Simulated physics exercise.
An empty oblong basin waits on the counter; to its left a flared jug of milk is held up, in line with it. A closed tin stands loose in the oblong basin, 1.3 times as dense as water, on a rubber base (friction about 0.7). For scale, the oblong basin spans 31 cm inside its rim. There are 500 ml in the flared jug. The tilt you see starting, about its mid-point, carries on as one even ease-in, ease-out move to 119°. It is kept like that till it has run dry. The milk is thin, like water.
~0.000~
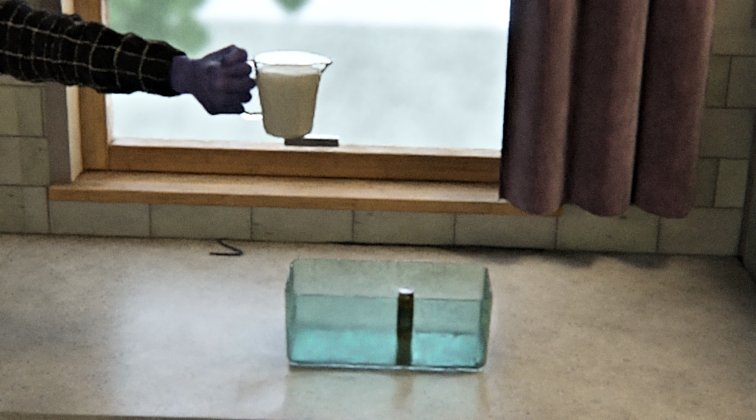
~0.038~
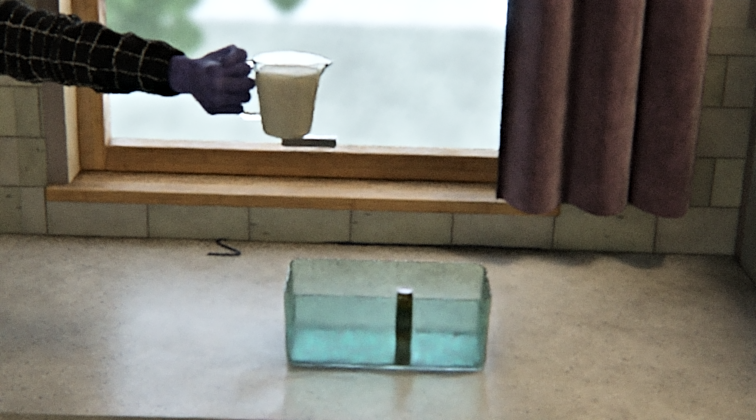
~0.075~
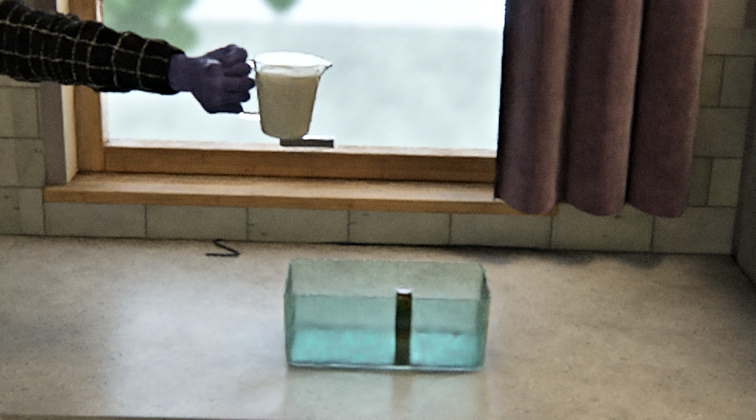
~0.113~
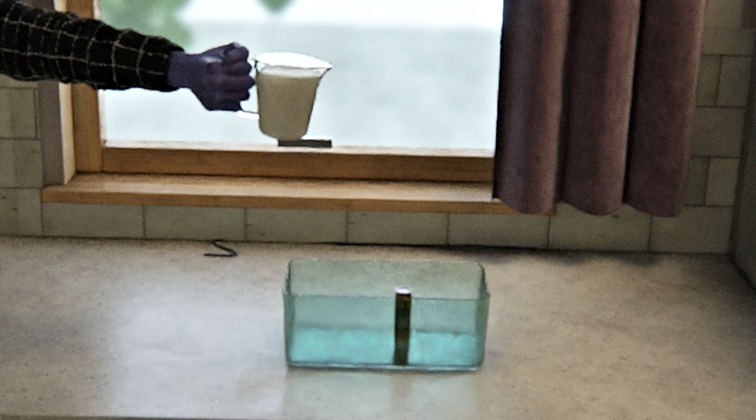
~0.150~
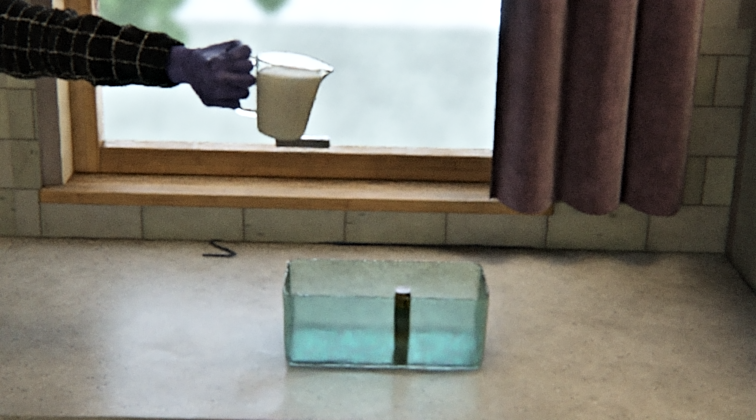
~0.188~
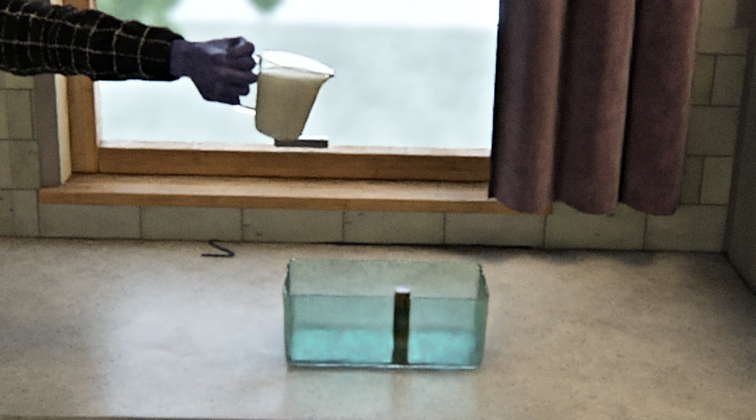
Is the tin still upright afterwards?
It falls.
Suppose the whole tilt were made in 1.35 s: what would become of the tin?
Then it topples.
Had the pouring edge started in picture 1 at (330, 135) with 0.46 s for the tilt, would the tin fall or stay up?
Then it remains upright.
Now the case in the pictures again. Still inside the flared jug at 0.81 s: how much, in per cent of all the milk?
Near 6 in a hundred.
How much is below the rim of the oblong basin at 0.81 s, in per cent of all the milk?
Some 56 per cent.
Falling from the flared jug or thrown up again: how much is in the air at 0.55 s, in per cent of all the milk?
About 34 per cent.
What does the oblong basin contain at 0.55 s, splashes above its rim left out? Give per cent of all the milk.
Some 1 per cent.
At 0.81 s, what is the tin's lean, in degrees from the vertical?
It is at some 60°.
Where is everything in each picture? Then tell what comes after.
In the first picture, it leans 0°; its right rim is at (334, 61); the milk meets the walls at (257, 68) and (322, 70); the oblong basin's rim runs from (289, 277) to (489, 283); the tin's top is at (406, 293).
In the second picture, it leans 1°; its right rim is at (333, 62); the milk meets the walls at (256, 68) and (321, 71).
In the third picture, it leans 2°; its right rim is at (333, 63); the milk meets the walls at (256, 68) and (321, 72).
In the fourth picture, it leans 5°; its right rim is at (334, 66); the milk meets the walls at (257, 68) and (321, 73).
In the fifth picture, it leans 8°; its right rim is at (335, 69); the milk meets the walls at (258, 69) and (323, 74).
In the sixth picture, it leans 13°; its right rim is at (337, 73); the milk meets the walls at (260, 70) and (326, 75).
After 0.55 s the tilt is 81° and 65 per cent is still to pour; the tin stands where it began.
After 0.81 s the tilt is 117° and 6 per cent is still to pour; the tin lies on its side.
After 1.09 s the tilt is 119° and 0 per cent is still to pour; the tin lies on its side.
After 1.39 s the tilt is 119° and 0 per cent is still to pour; the tin lies on its side.
In the end the tin lies on its side.
